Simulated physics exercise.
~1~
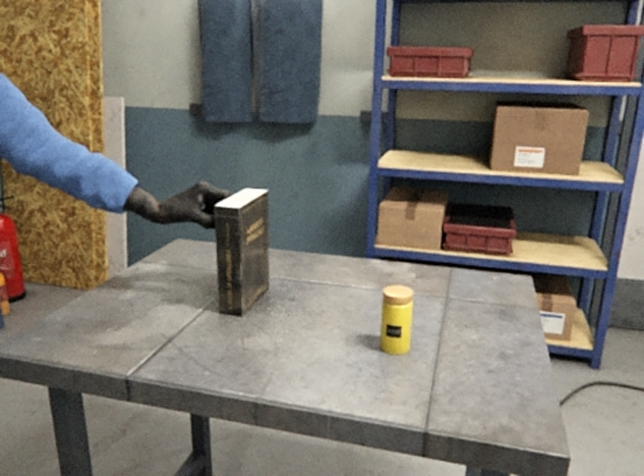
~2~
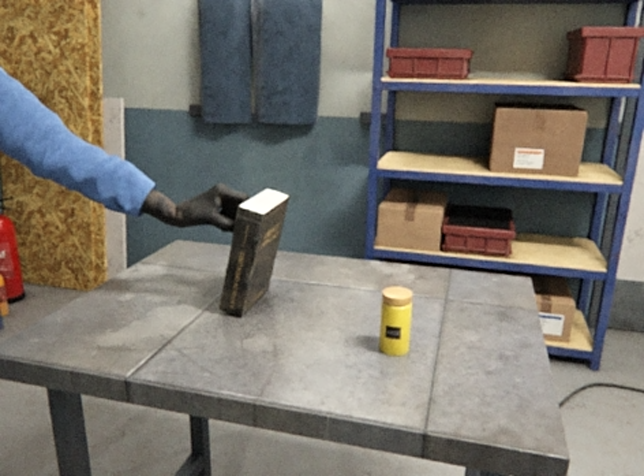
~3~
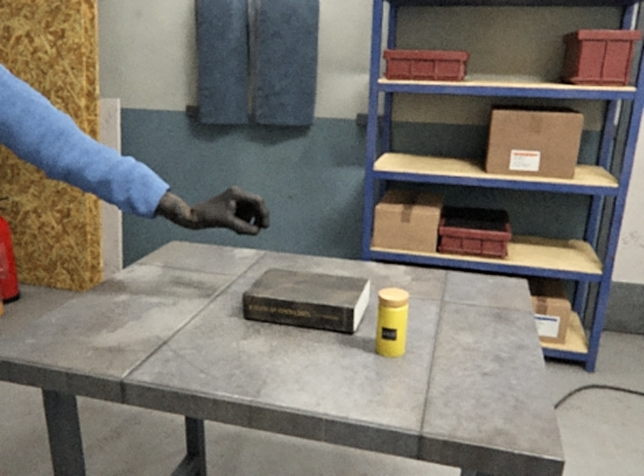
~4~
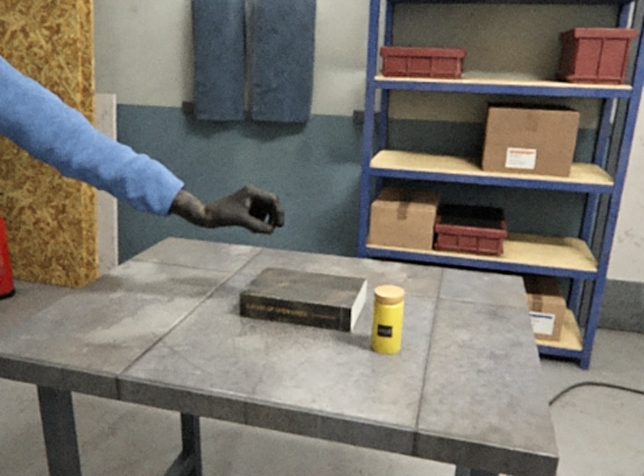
A thick black book stands upright on a grey tiled table, and a dark hand in a blue sleeve reaches in from the left to touch it near the top. The slightly swaying view looks across a workshop, with a yellow shaker with a tan lid to the book's right, blue shelves of boxes and red bins behind, and blue cloths on the wall. The finger pushes the book, which leans to the right. It then topples onto its side beside the shaker, which stays standing. The hand hovers above, and the book lies still.
